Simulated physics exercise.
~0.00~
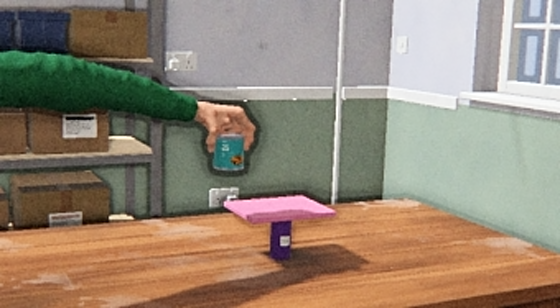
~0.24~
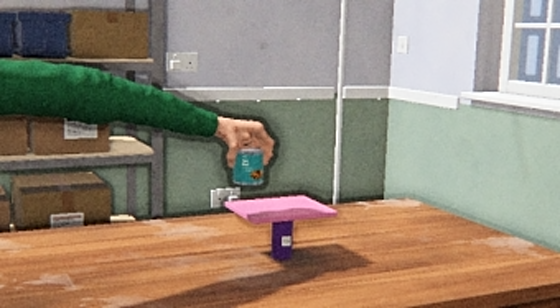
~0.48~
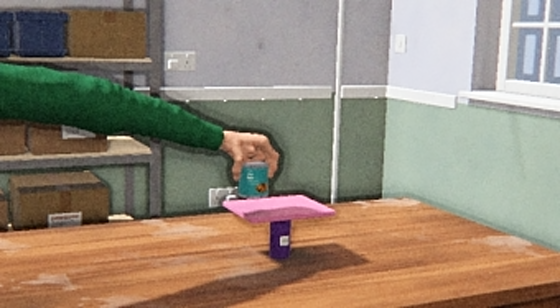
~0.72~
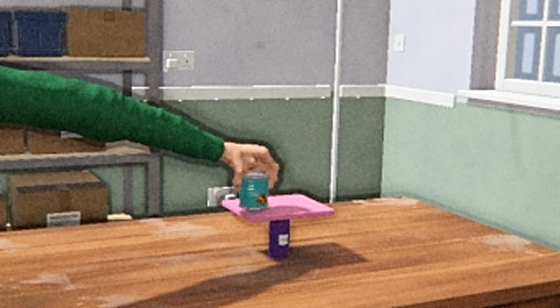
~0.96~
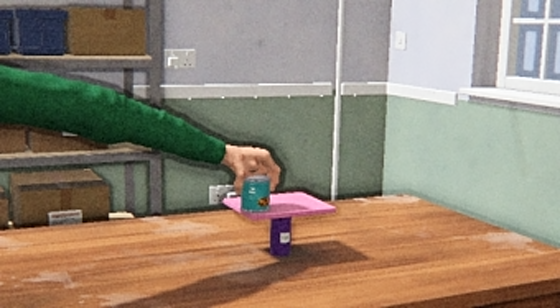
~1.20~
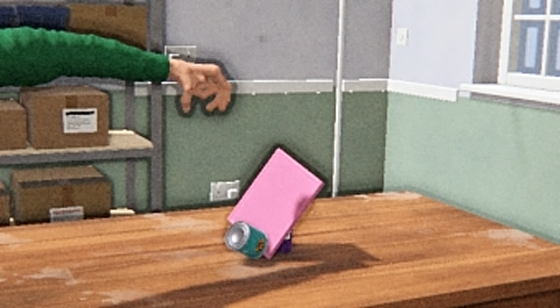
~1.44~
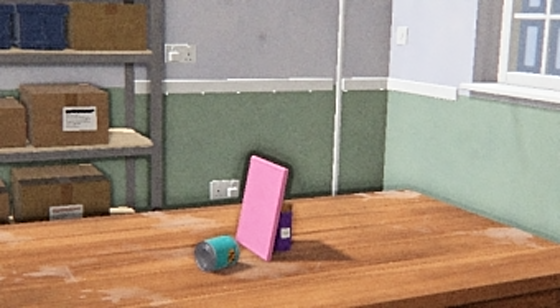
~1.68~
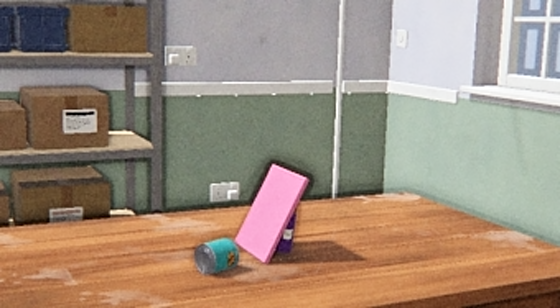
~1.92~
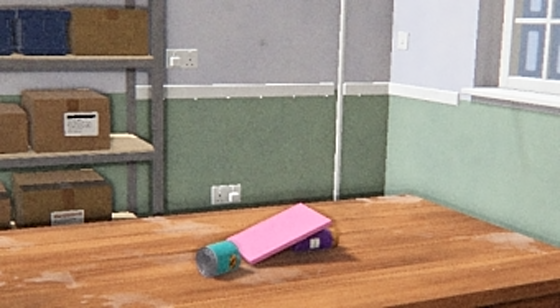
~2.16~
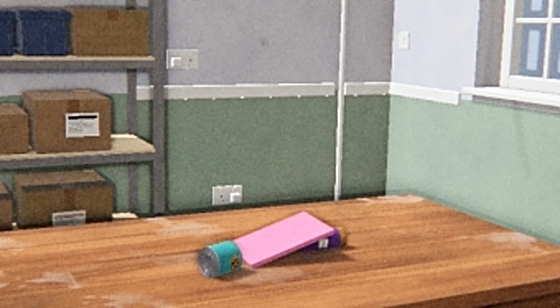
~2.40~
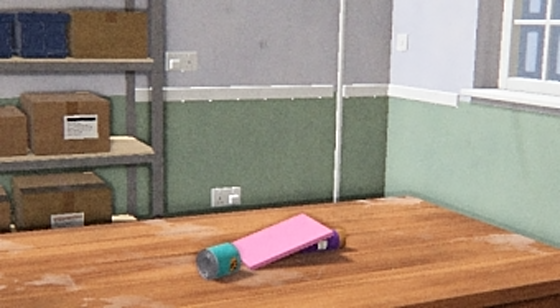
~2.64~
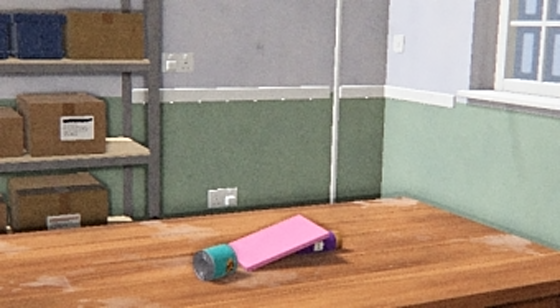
A pink slab balanced on an upright purple container tipped over after a hand set a turquoise tin on its left side and let go. The tin dropped to the wooden table, then the container toppled, leaving everything fallen, the slab lying slanted across it.
